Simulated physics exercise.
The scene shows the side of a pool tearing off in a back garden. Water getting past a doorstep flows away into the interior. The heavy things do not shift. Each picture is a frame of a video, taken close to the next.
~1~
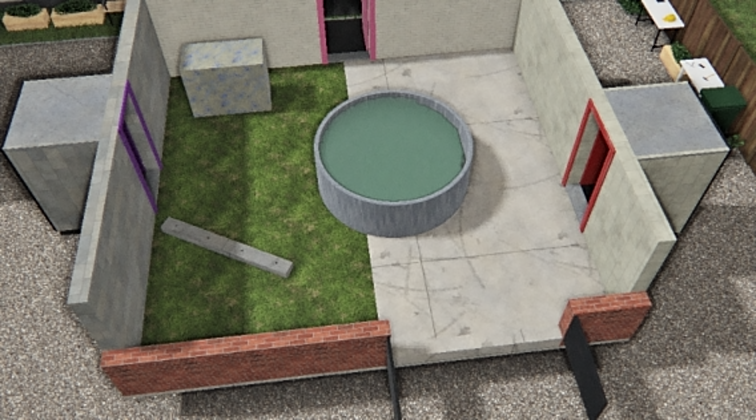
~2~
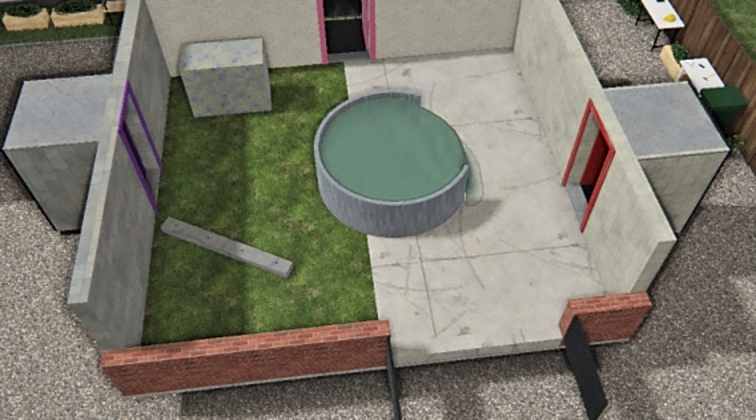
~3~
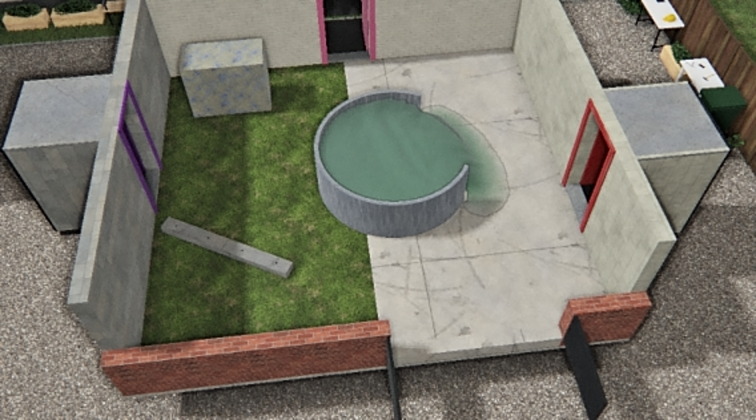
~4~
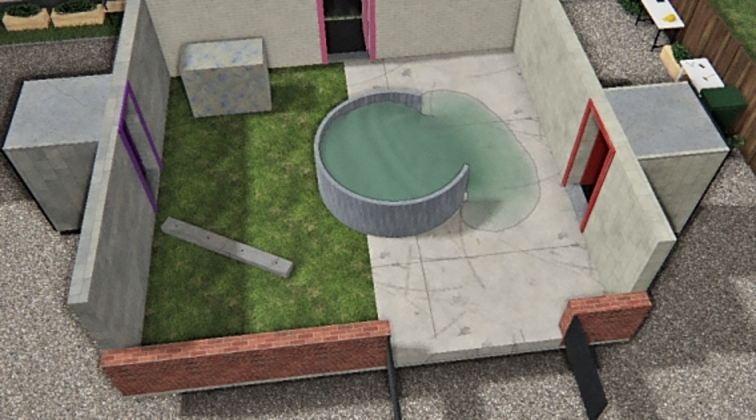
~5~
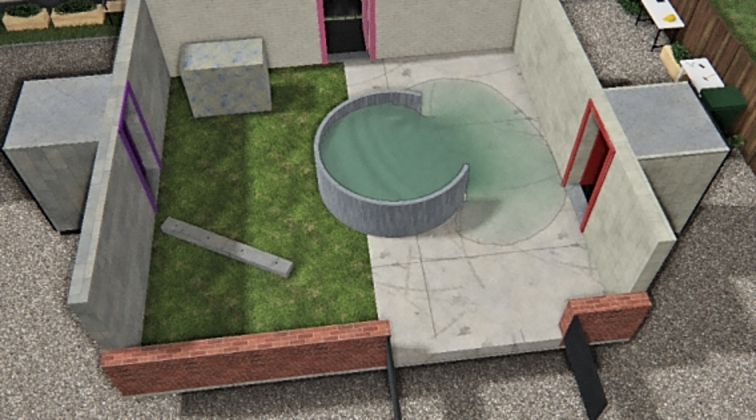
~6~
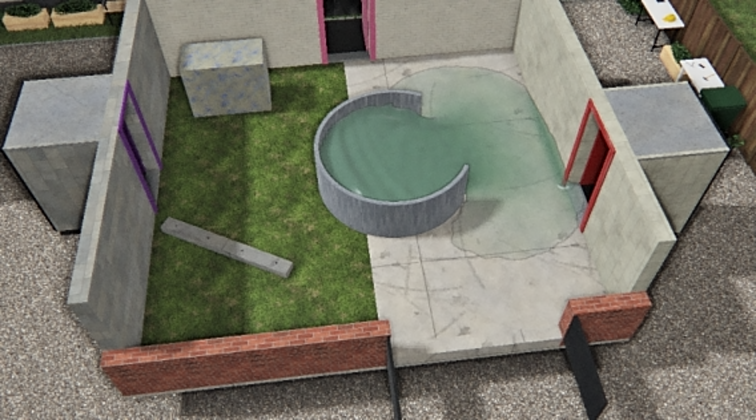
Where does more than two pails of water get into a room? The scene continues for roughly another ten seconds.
At the end, I predict the red door will overshoot two buckets; I predict the purple door will overshoot two buckets; I predict the pink door will overshoot two buckets.
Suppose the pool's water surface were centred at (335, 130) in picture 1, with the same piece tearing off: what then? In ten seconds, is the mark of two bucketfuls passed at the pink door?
Taking them in turn: The pink door overshoots the limit.
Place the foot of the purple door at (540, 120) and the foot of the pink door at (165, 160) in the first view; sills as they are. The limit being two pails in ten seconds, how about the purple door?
Result - the purple one exceeds the limit.
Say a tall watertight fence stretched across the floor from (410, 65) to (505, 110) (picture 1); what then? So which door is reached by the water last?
I'd say the purple one.
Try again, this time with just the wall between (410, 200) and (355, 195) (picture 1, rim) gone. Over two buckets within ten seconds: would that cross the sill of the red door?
As for the red door, it stays below the mark.
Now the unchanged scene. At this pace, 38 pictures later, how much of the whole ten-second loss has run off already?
My figure: 60 percent.
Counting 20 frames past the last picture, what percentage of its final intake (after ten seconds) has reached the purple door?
It should be near 0 percent of the ten-second total.
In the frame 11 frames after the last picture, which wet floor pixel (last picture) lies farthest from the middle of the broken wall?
I'd say around (605, 318).
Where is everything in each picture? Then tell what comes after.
In the first picture, still water in the pool at (393, 146).
In the second picture, the front is at a hidden place, out from the gap at (458, 146).
In the third picture, the front is at a hidden place, out from the gap at (458, 148).
In the fourth picture, the front is at (428, 95), out from the gap at (458, 150).
In the fifth picture, water pours out at (457, 151) and has run to (451, 81).
In the sixth picture, water pours out at (457, 151) and has run to (499, 74).
A moment on, water covers 25 % of the floor; the red door over two buckets in, the purple door not reached, the pink door not reached.
Next, water covers 25 % of the floor; the red door far over two buckets in, the purple door not reached, the pink door wet at the sill, nothing in.
Then, water covers 50 % of the floor; the red door far over two buckets in, the purple door not reached, the pink door under two buckets in.
Later, water covers 85 % of the floor; the red door far over two buckets in, the purple door wet at the sill, nothing in, the pink door over two buckets in.
In the end, water covers 95 % of the floor; the red door far over two buckets in, the purple door over two buckets in, the pink door over two buckets in.
